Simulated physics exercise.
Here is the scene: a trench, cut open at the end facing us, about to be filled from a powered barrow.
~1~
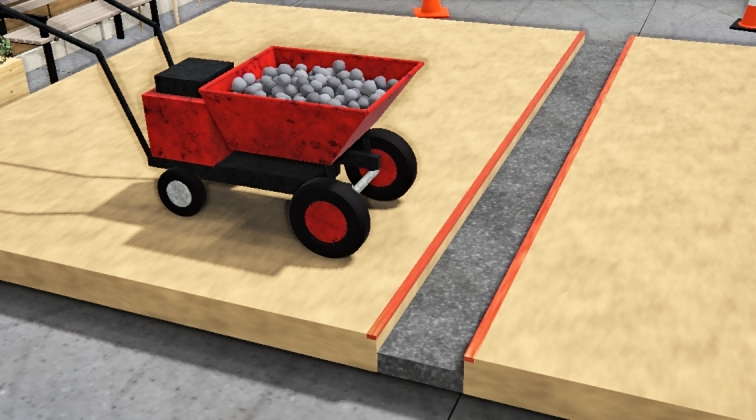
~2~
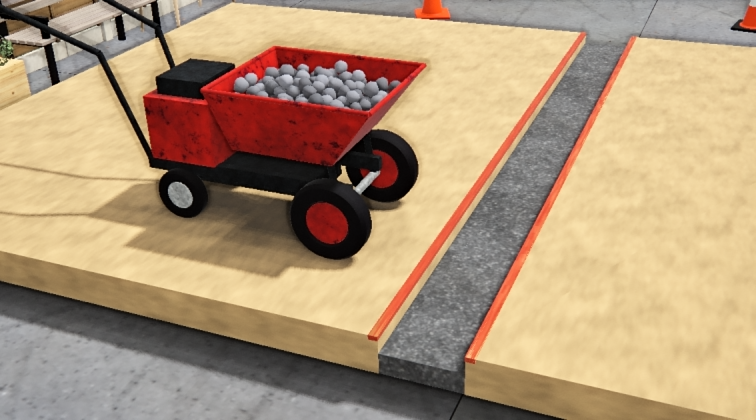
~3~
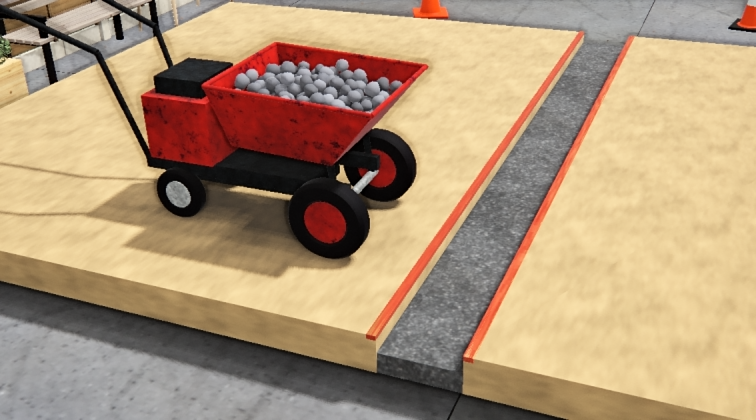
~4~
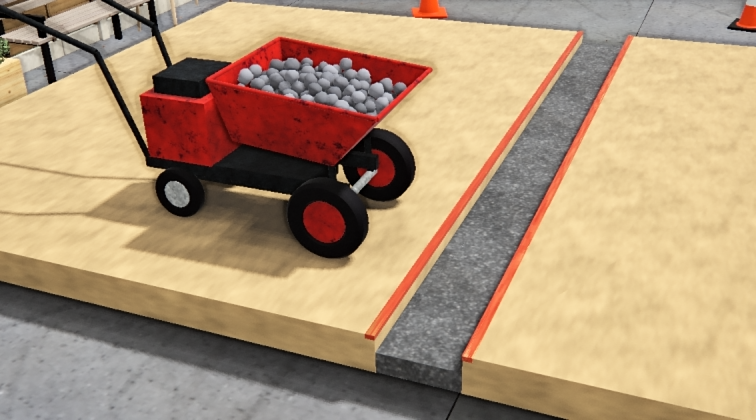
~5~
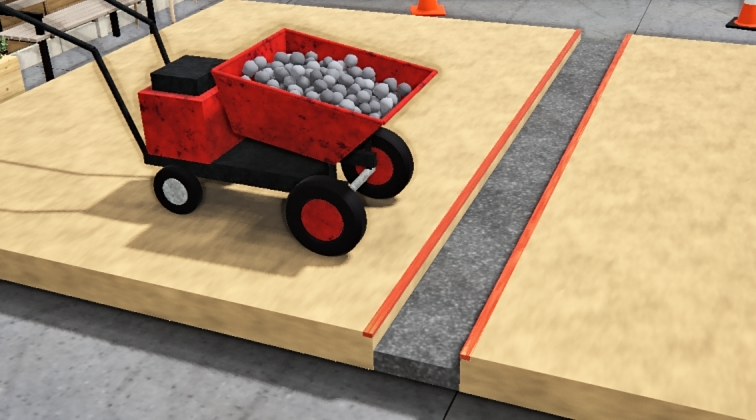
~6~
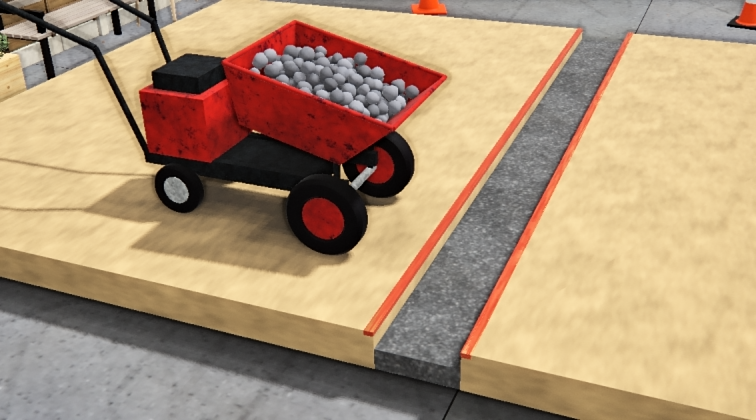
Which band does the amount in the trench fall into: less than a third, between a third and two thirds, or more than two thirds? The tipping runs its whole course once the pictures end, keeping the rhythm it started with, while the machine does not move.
Alright, so the trench is left with a middling share, one to two thirds.
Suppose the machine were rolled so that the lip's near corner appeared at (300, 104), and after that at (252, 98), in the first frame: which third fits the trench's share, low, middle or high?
Lab note - position 1: The middle third; position 2: Below one third.
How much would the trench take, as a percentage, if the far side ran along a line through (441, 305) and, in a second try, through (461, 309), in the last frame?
I'd put it near 0 in a hundred, then near 20 in a hundred.
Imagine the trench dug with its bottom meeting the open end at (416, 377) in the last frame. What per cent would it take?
The share would be around 80 per cent.
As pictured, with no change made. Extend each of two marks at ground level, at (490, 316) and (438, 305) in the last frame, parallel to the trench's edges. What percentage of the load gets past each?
Result, first then second: 20 %, 60 %.
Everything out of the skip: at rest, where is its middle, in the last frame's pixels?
Roughly at (507, 245), give or take.
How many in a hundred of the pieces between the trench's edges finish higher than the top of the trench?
45 %, roughly.
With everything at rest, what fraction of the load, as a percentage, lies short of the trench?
Near 0 in every hundred.
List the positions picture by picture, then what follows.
In the first frame, lip of the skip near (367, 113), level; top of the load near (296, 83), round cobbles; first edge of the trench near (397, 298); far edge near (489, 318), the trench over half as wide as the skip, and shallow for its width.
In the second frame, lip of the skip near (369, 115), level; top of the load near (299, 84).
In the third frame, lip of the skip near (371, 116), tipped barely; top of the load near (300, 81).
In the fourth frame, lip of the skip near (377, 120), tipped barely; top of the load near (304, 79).
In the fifth frame, lip of the skip near (383, 123), tipped a little; top of the load near (296, 77).
In the sixth frame, lip of the skip near (393, 129), tipped a little; top of the load near (302, 83); first edge of the trench near (394, 295); far edge near (486, 314).
Shortly afterwards, skip tipped steeply; the whole lot in the skip.
Next, skip tipped right over; near two thirds in the skip; near a quarter in or heaped over the trench; a little beyond it; only a few falling.
Some moments later, skip tipped right over; near a quarter in the skip; near half in or heaped over the trench; near a quarter beyond it.
In the end, skip tipped right over; near a quarter in the skip; near half in or heaped over the trench; near a quarter beyond it.
